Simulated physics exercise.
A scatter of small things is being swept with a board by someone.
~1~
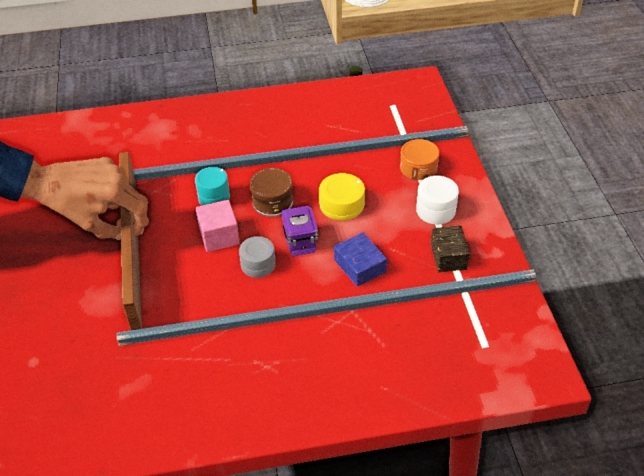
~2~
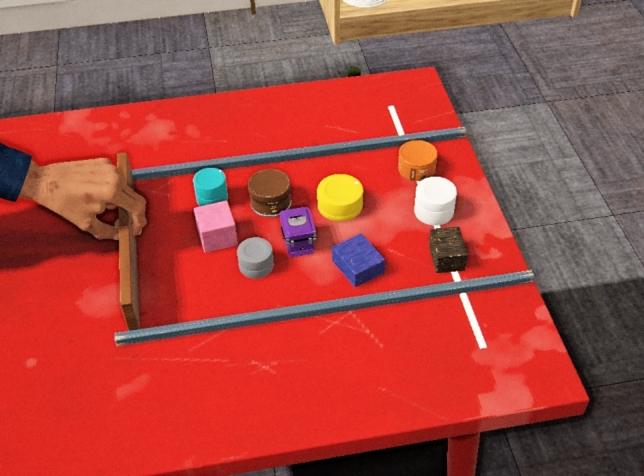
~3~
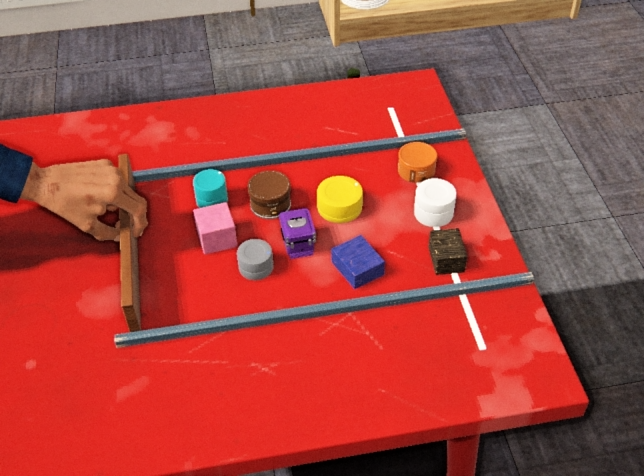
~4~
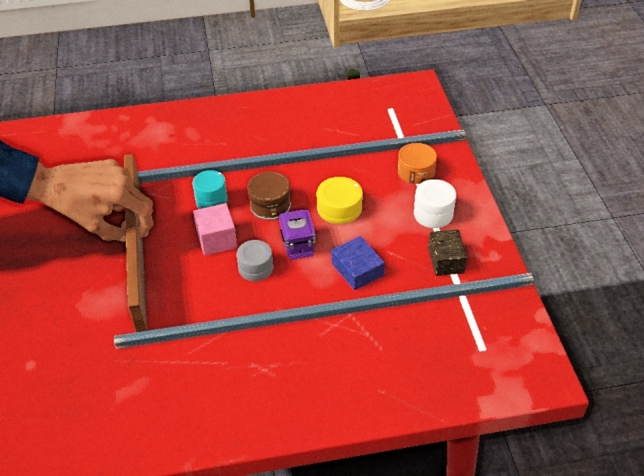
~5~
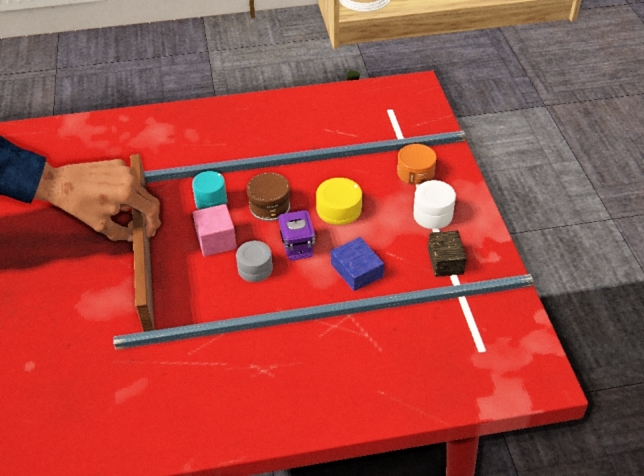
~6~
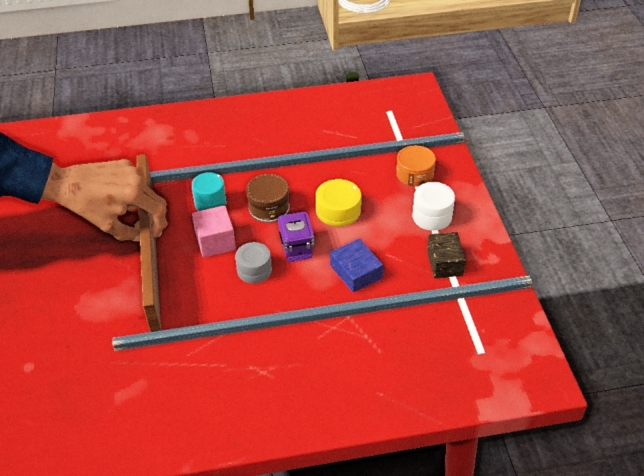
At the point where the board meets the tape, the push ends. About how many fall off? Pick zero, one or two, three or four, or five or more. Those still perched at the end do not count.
One or two fall off.
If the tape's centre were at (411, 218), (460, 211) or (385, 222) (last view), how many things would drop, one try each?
The counts come to 0, then 5, then 0.
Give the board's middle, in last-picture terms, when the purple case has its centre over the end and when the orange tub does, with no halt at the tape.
(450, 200) and (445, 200), roughly.
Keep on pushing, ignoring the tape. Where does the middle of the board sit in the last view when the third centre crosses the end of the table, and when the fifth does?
At (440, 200) for the third, at (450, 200) for the fifth.
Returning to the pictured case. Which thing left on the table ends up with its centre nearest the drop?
Black block.
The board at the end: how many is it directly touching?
It's 5.
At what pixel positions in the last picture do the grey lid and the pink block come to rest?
Final positions: Near (456, 234); near (445, 201).
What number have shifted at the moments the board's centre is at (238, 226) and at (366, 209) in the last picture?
The count reaches 4 first and 9 second.
Early on, none off yet; white lid at rest near (433, 206); orange tub at rest near (416, 166); black block at rest near (446, 255).
A while later, none off yet; white lid at rest near (440, 207); orange tub at rest near (416, 166); black block at rest near (446, 255).
Finally, the number that fall off is one or two; lost, white lid.
